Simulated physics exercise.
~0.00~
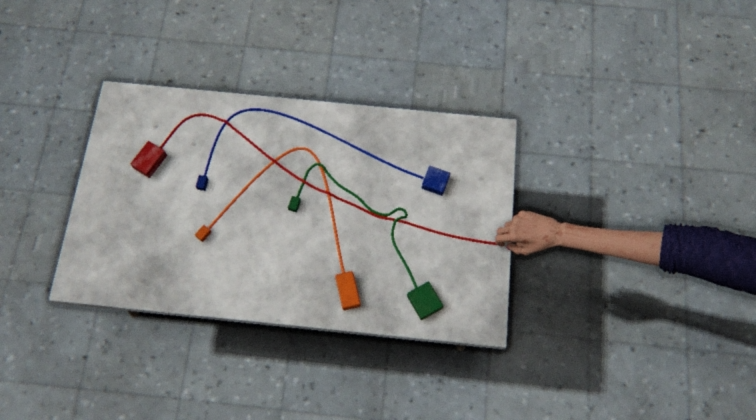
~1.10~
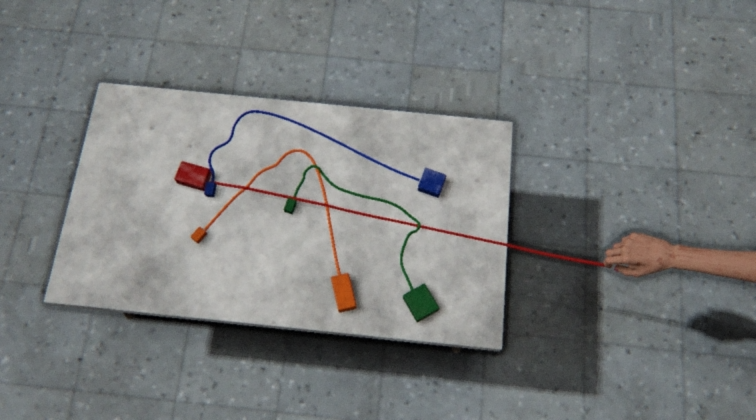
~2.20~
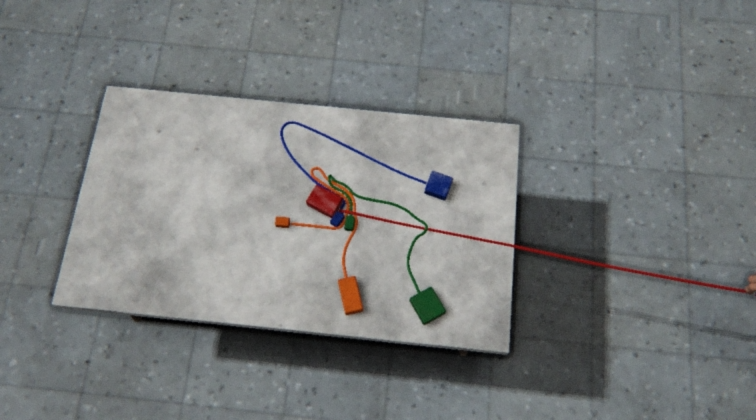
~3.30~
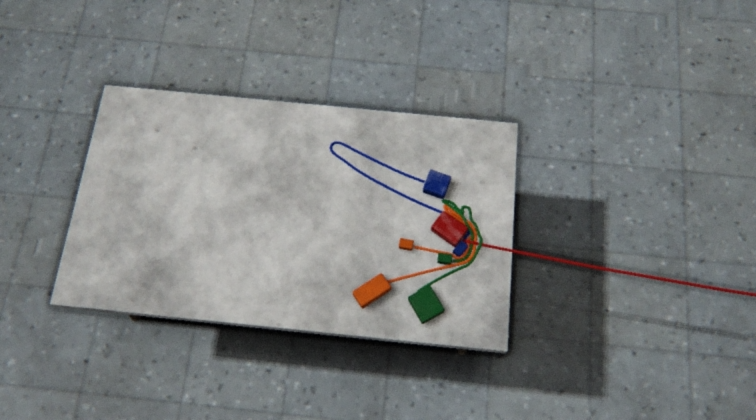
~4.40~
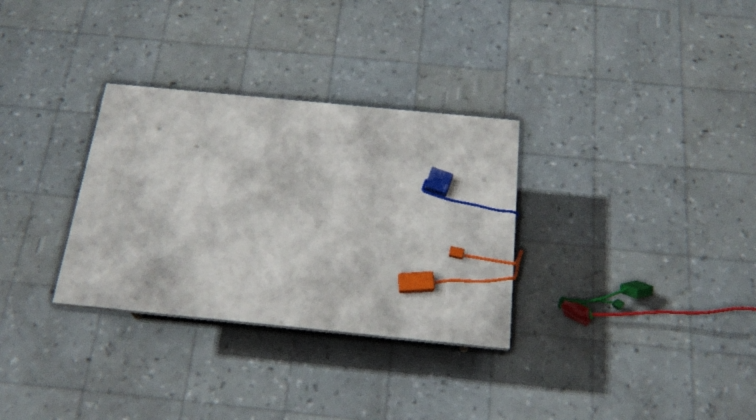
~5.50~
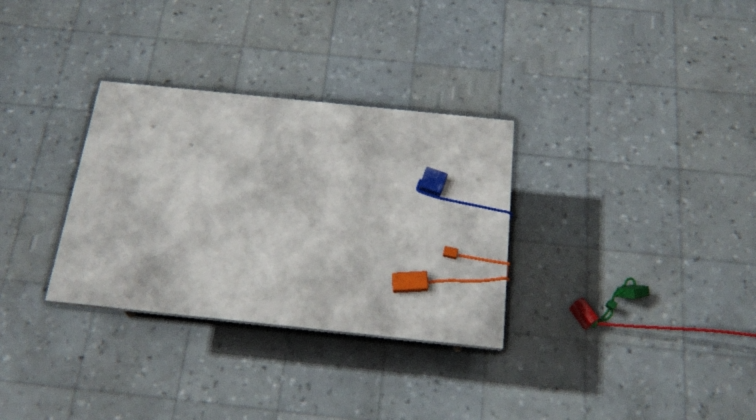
A hand pulls a long red cable off the right edge of a pale, mottled tabletop, seen from above on a grey tiled floor. A red block is tied to its left end, while blue, orange and green cables, each with a large and a small block, cross nearby. As the hand draws away rightward, the red block slides across the top, sweeping the small blue, green and orange pieces into a bunch near the edge. The red block and both green ones go over the side, and the orange blocks shift right. Finally the large blue block and both orange blocks remain on top, their cables trailing over the edge.
